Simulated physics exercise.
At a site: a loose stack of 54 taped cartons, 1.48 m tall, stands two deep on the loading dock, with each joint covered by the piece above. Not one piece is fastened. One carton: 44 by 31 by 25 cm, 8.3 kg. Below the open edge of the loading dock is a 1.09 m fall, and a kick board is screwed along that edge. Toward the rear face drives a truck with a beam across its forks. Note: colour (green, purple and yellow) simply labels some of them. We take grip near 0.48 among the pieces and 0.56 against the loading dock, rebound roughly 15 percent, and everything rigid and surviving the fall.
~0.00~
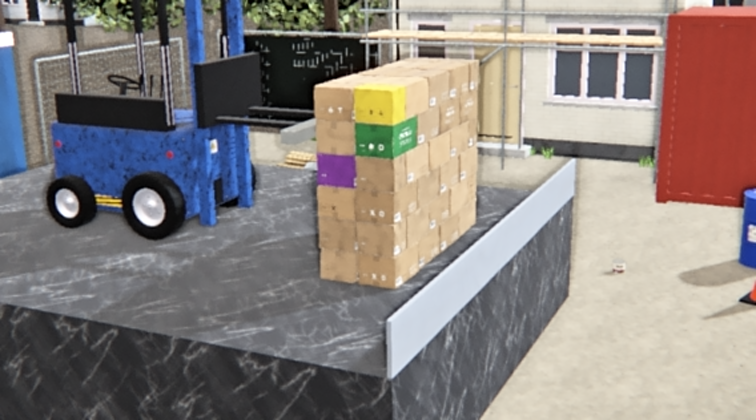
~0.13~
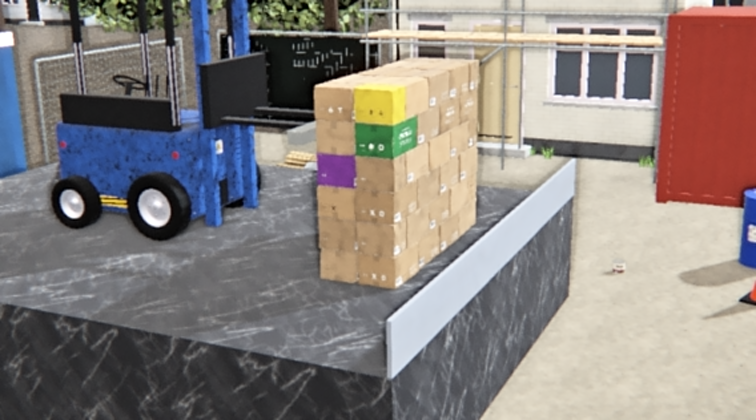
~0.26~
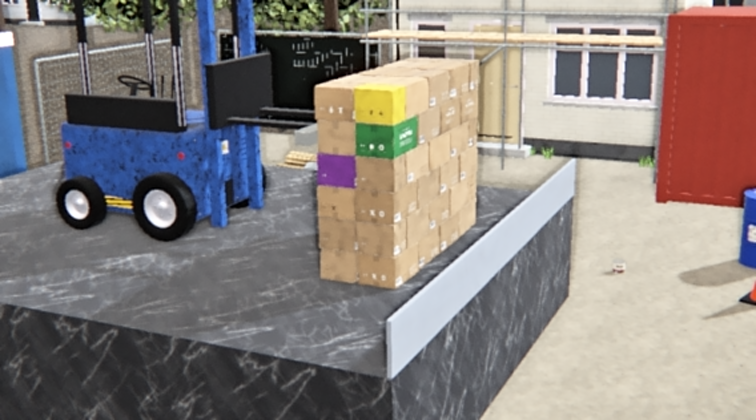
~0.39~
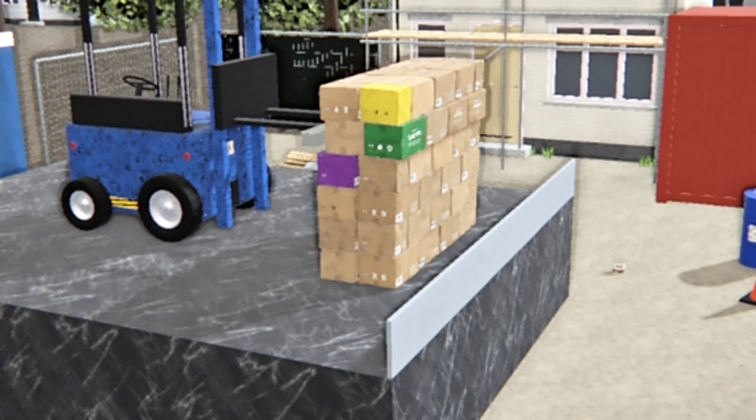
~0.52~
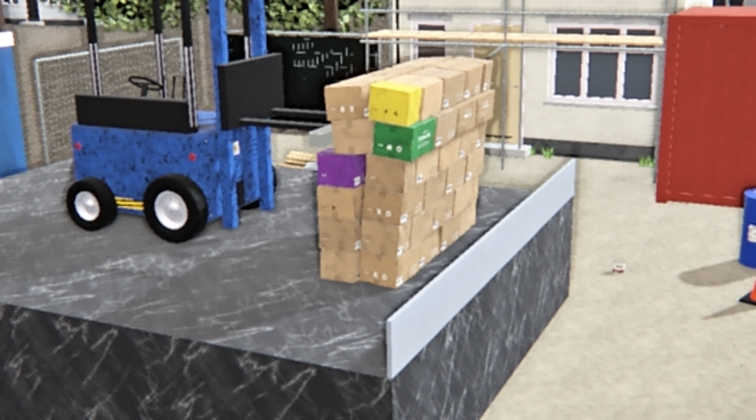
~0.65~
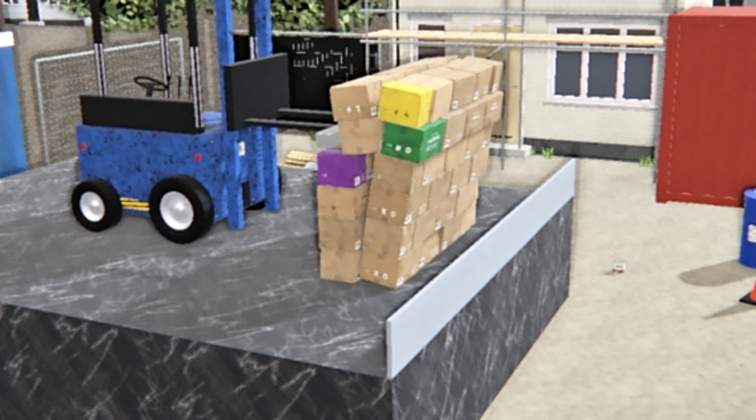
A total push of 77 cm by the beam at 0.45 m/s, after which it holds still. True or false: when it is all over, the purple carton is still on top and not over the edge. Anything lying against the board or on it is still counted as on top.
True.
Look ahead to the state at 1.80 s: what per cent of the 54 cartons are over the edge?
By then, 25 per cent.
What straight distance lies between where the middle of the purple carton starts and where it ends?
Start and end lie near 0 cm apart.
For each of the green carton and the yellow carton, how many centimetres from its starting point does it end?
Well, the green finishes about 270 cm from where it began, while the yellow finishes about 310 cm from its start.
By 1.00 s, none of the 54 cartons over the edge, 34 disturbed; purple carton unmoved; yellow carton tilted 20°.
By 1.34 s, none of the 54 cartons over the edge, 34 disturbed; purple carton unmoved; green carton tilted 43°, 23 cm lower.
By 1.80 s, 14 of the 54 cartons over the edge; purple carton unmoved; green carton on its side.
By 2.52 s, 20 of the 54 cartons over the edge; purple carton unmoved; yellow carton on its side.
When it is over (3.0 s), 23 of the 54 cartons over the edge; purple carton unmoved; yellow carton on its side; green carton on its side. In pixels of the last frame, middles, purple carton near (343, 168).
